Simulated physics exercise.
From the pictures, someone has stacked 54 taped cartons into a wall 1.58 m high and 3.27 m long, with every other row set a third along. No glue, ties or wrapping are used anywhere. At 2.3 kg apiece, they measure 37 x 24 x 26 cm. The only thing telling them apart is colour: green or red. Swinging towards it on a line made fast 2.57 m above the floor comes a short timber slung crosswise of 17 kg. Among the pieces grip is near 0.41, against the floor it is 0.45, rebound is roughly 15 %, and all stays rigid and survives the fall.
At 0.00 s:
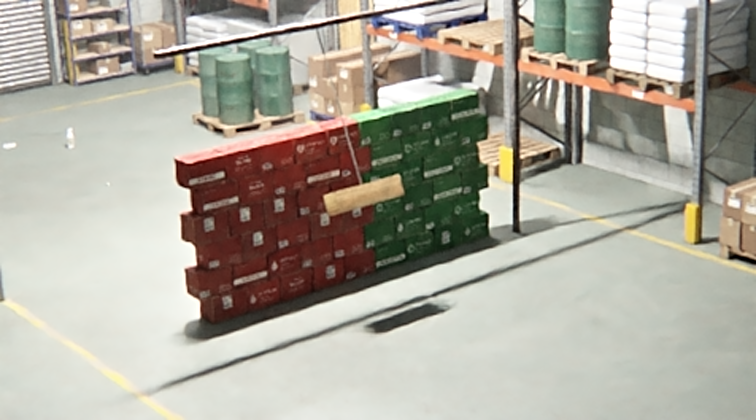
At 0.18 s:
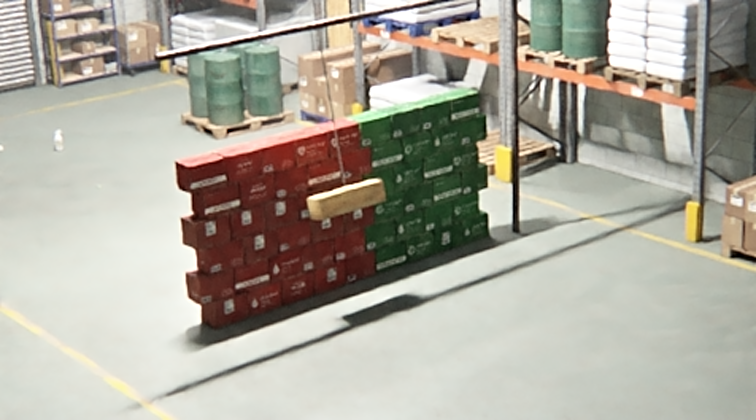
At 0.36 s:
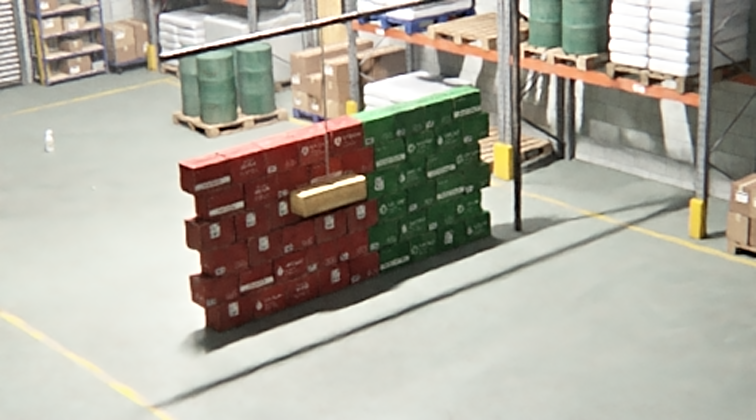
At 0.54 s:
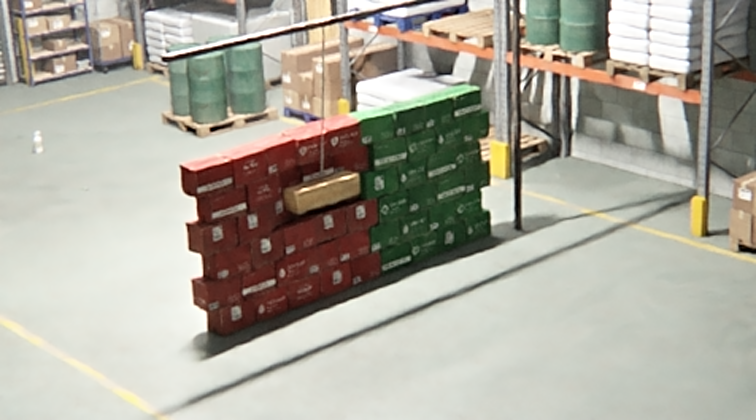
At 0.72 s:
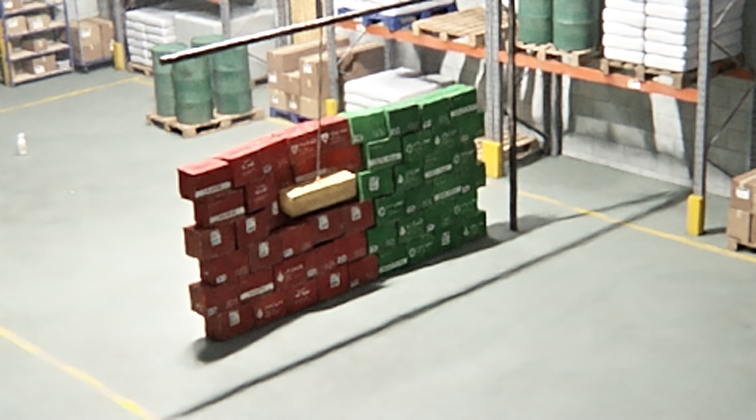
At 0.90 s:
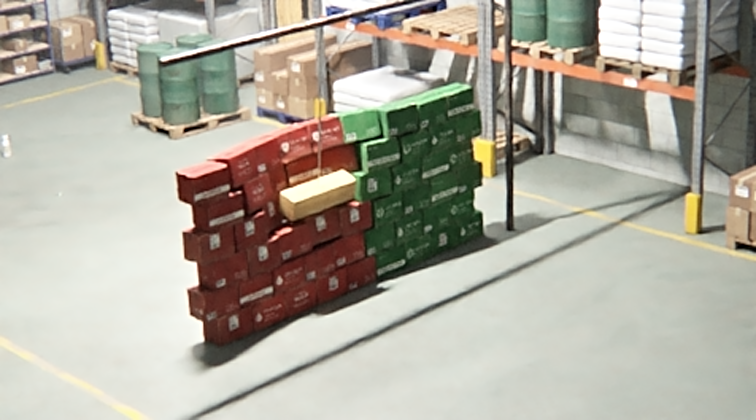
In a warehouse, a hanging timber swings into stacked red and green cartons, tilting several.
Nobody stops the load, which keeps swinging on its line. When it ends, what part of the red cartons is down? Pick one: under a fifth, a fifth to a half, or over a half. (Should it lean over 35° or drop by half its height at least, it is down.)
A fifth to a half.
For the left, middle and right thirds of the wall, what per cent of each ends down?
The thirds come out at 30 on the left, 40 in the middle and 0 on the right, in per cent.
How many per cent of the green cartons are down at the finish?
The green group finishes with 0% down.
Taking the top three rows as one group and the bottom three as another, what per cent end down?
I'd put the top at 40 per cent and the bottom at 0 per cent.
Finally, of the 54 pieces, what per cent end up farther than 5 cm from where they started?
The share is 25 %.
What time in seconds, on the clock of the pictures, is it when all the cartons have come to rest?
Around 3.0 s.
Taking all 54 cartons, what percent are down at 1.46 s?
At that instant, 25 percent.
Around 1.20 s, line 3° past plumb; none of the 30 red cartons down (0 of 54 in all colours); top red carton tipped 28°; top green carton tipped 28°.
Around 1.46 s, line 2° before plumb; 12 of the 30 red cartons down (13 of 54 in all colours); top red carton tipped 57°, 39 cm lower; top green carton tipped 57°, 40 cm lower.
Around 1.74 s, line 6° before plumb; 12 of the 30 red cartons down (13 of 54 in all colours); top red carton on its side; top green carton on its side.
Finally (3.1 s), line 6° past plumb; 12 of the 30 red cartons down (13 of 54 in all colours); top red carton on its side; top green carton on its side. That is 40 per cent. Seen by the last camera, middles, top red carton near (272, 234), top green carton near (351, 229).
